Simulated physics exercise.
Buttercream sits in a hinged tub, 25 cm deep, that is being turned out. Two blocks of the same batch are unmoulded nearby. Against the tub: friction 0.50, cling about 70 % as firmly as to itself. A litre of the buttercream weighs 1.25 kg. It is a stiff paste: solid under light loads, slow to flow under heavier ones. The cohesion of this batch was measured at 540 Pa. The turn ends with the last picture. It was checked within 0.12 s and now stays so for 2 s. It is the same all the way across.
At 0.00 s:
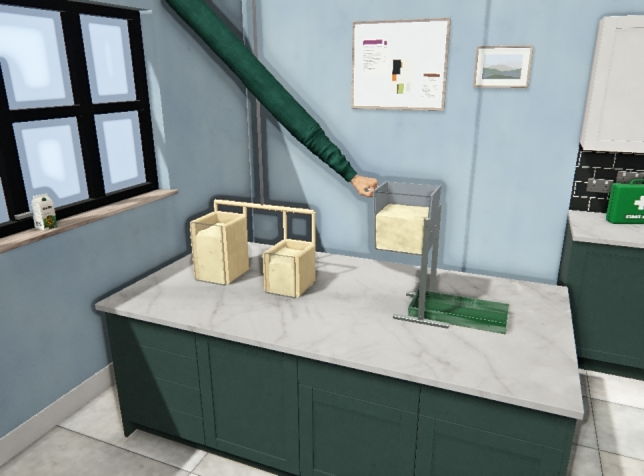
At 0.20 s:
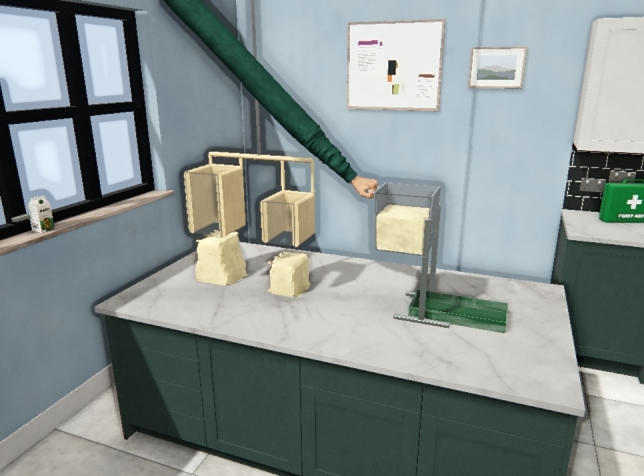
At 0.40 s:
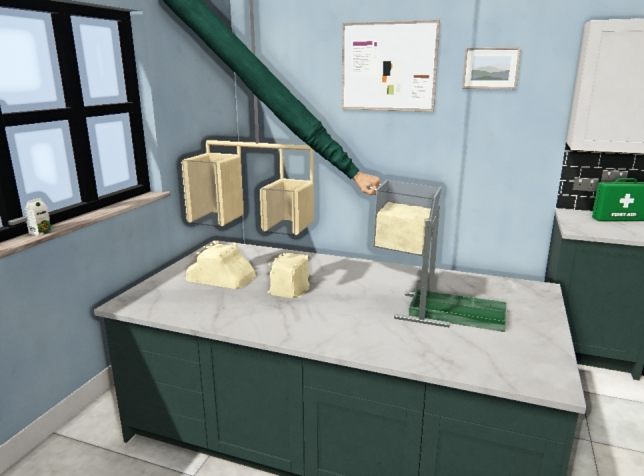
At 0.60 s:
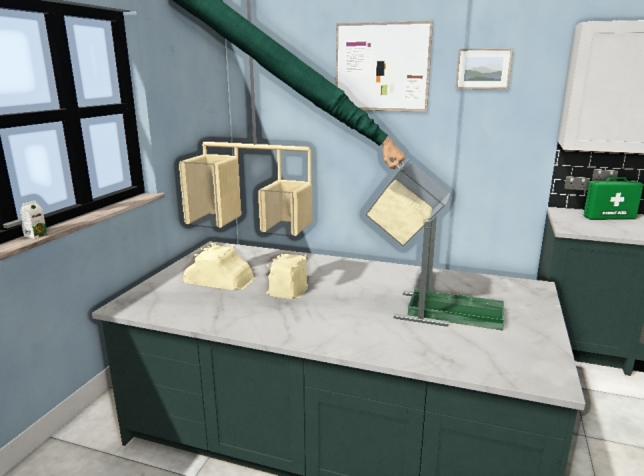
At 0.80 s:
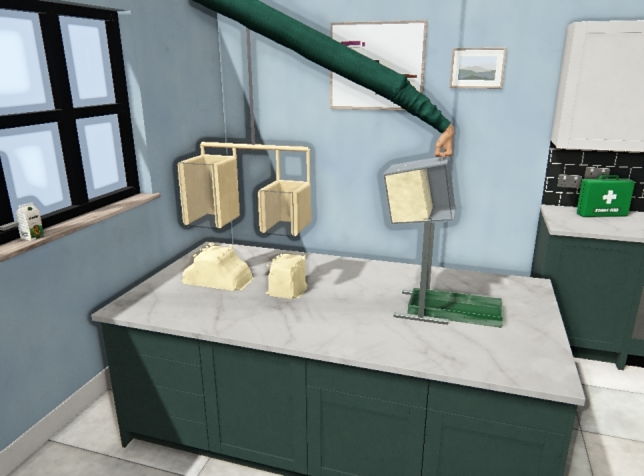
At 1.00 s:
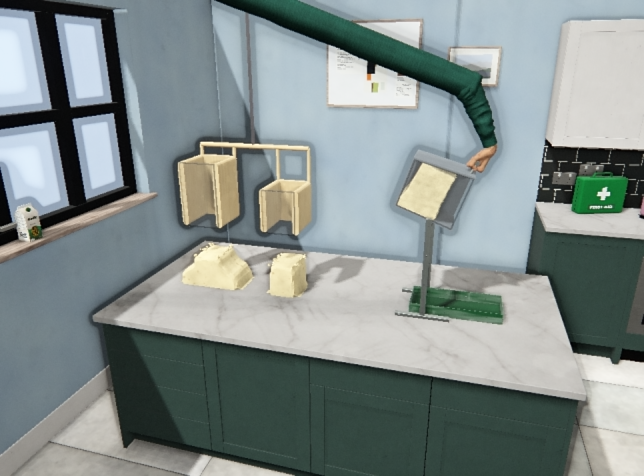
In a blue-walled kitchen, moulds lifting off two cream-coloured blocks, the left one slumping, then a green-sleeved arm turning a hinged tub rightward.
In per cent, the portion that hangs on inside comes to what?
Close to 0 per cent.
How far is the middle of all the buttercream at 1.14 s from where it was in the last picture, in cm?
Some 8 cm.
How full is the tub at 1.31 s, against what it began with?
About 40 %.
After 1.14 s, the tub is at 108 degrees and holds 94 %.
After 1.31 s, the tub is at 108 degrees and holds 39 %.
After 1.48 s, the tub is at 108 degrees and holds 11 %.
After 1.65 s, the tub is at 108 degrees and holds 0 %.
After 3.00 s, the tub is at 108 degrees and holds 0 %.
